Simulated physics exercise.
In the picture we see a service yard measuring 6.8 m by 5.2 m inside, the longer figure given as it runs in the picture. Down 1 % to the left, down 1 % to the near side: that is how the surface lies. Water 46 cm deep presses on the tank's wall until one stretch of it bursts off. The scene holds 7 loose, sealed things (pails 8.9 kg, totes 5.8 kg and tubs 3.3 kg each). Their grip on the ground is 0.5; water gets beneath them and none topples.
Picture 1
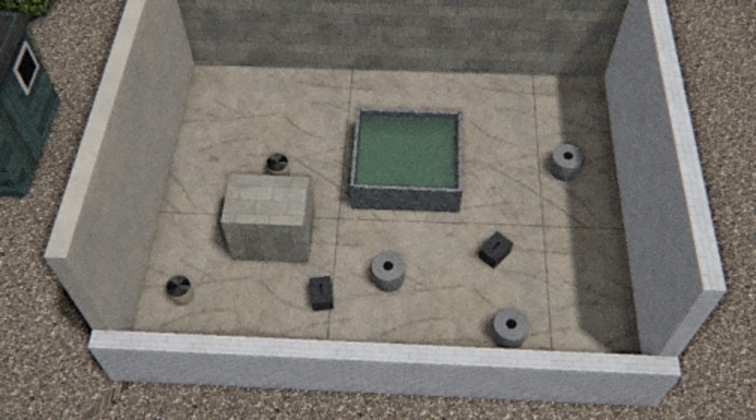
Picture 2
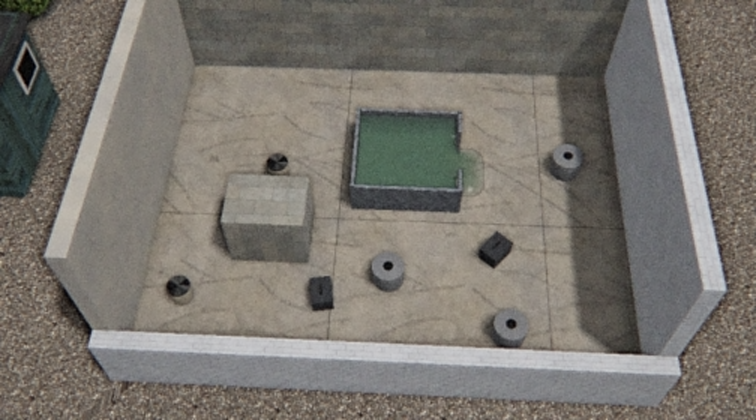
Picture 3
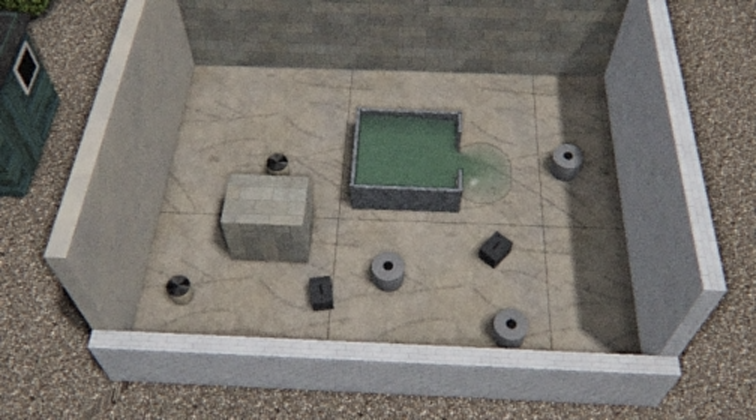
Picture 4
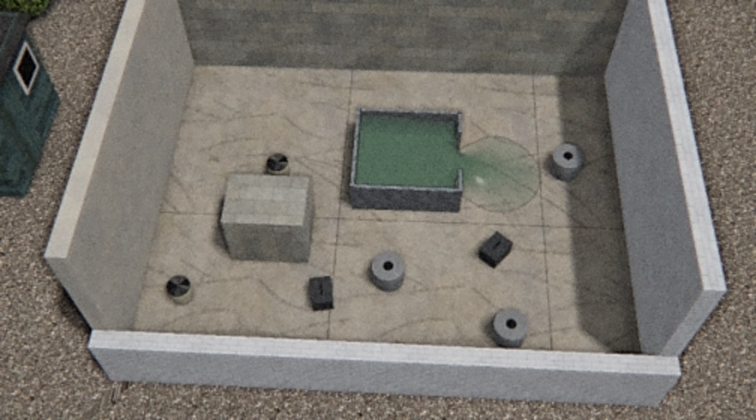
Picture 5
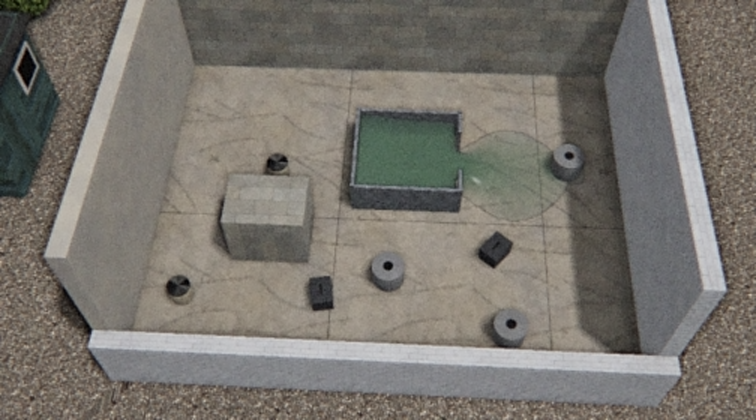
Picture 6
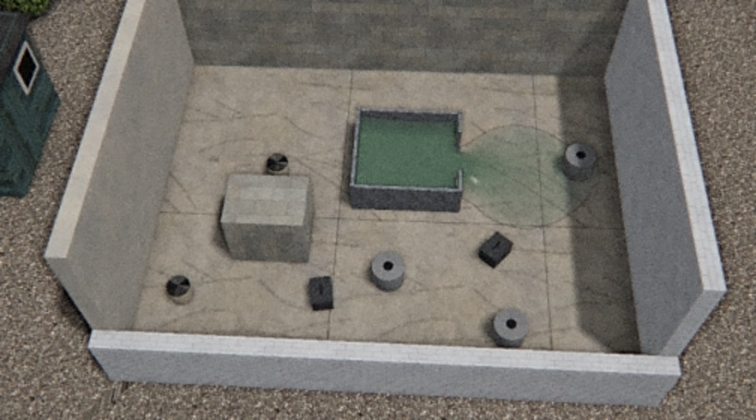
A paved yard enclosed by pale walls, with gravel outside, is seen from high above by a still camera. A low, dark-edged basin of green water sits near the middle, with a pale block to its left, grey cylindrical tubs, small black boxes and dark-topped pails around it. Water pours through a gap in the basin's right side, spreads in a widening greenish pool, and nudges the upper-right tub slightly rightward.
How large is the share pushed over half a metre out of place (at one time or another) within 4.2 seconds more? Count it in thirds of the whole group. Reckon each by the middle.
Below a third of the group.
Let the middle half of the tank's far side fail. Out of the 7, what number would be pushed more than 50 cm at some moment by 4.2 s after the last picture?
In that case the number is 1.
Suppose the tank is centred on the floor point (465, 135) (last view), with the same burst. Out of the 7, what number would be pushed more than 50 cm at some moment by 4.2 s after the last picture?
That would give 2.
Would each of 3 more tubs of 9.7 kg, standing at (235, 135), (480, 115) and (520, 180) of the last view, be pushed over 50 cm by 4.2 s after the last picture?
Respectively: Doesn't reach it; doesn't reach it; tops it.
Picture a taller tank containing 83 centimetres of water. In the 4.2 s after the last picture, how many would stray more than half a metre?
That would give 2.
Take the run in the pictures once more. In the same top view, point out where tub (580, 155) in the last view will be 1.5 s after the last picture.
Look about (607, 146).
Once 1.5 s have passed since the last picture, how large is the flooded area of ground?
The covered patch comes to about 11.5 m2.
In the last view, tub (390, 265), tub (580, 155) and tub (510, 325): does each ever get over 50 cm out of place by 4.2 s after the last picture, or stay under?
The first is inside the limit, the second beyond the limit, and the third beyond the limit.
Then, 0.4 s after the last picture 1 of 7 are over 50 cm from their spots; 0 afloat.
Then, 1.5 s after the last picture 1 of 7 are over 50 cm from their spots; 1 afloat.
Then, 2.8 s after the last picture 1 of 7 are over 50 cm from their spots; 1 afloat.
Then, 4.2 s after the last picture 2 of 7 are over 50 cm from their spots, and 2 have been at some point; 1 afloat.
